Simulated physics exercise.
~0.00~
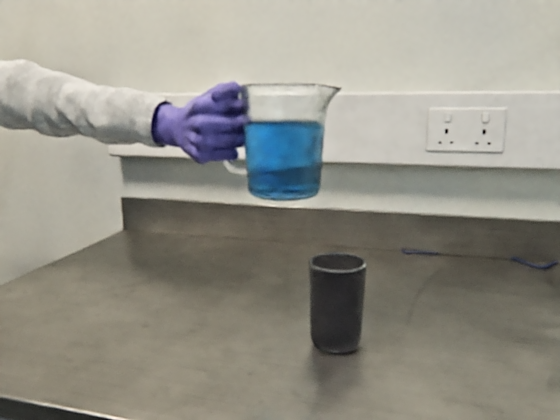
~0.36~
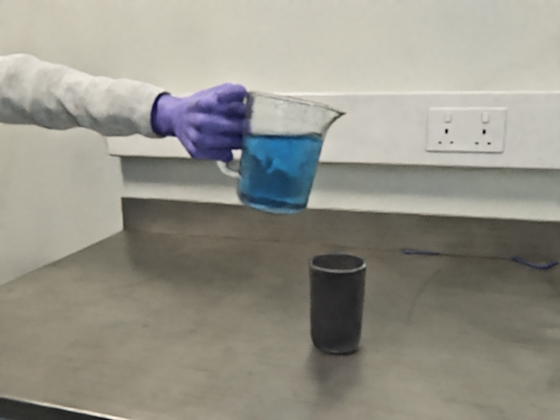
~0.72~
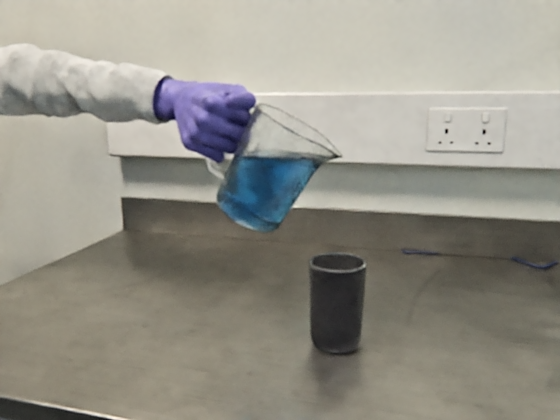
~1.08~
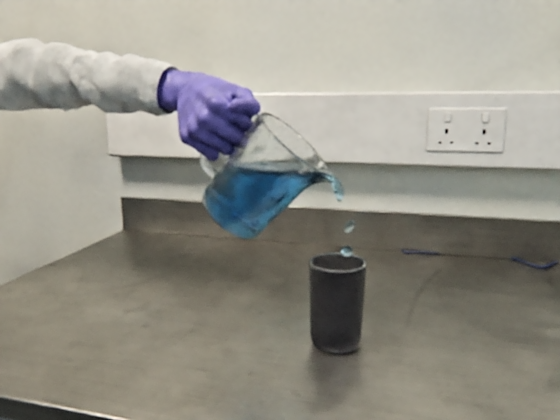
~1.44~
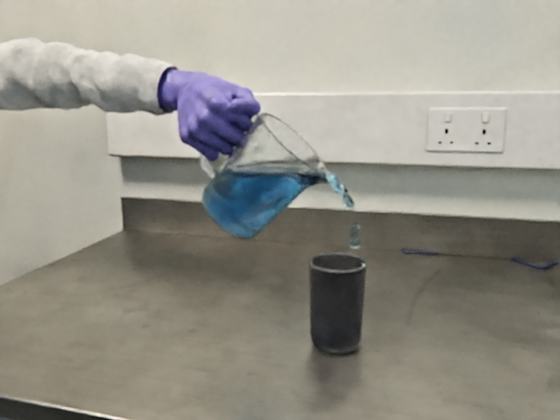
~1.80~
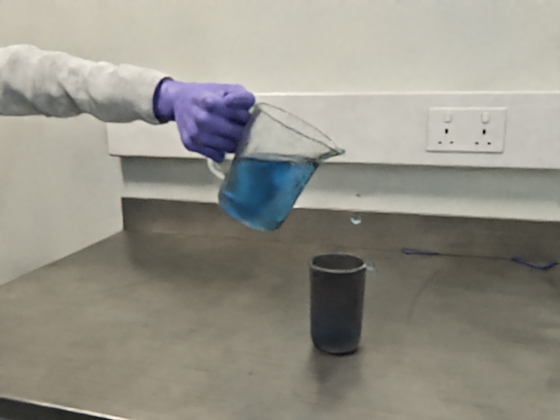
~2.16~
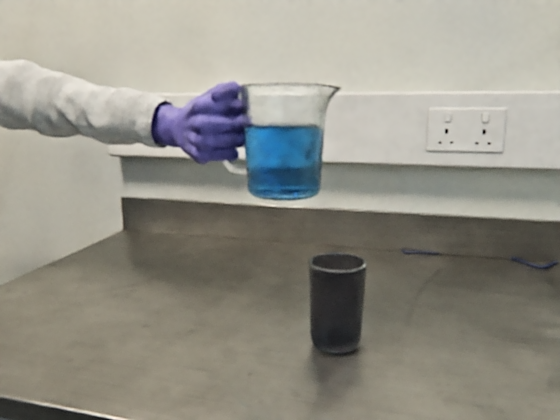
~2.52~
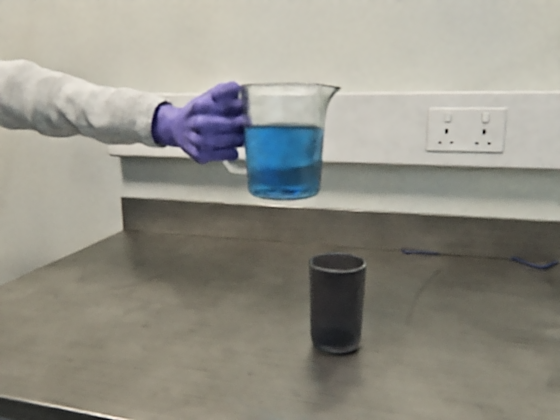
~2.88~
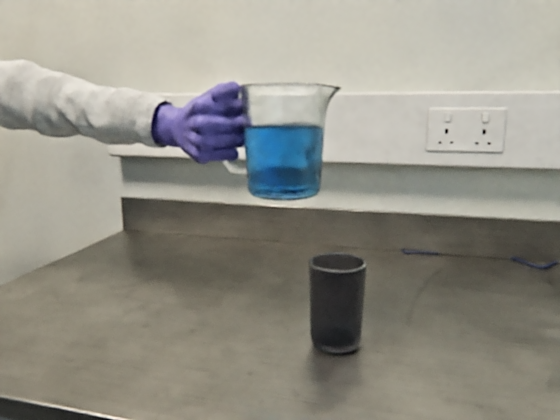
A gloved hand tips a jug, pours blue liquid into a dark glass, then rights it.
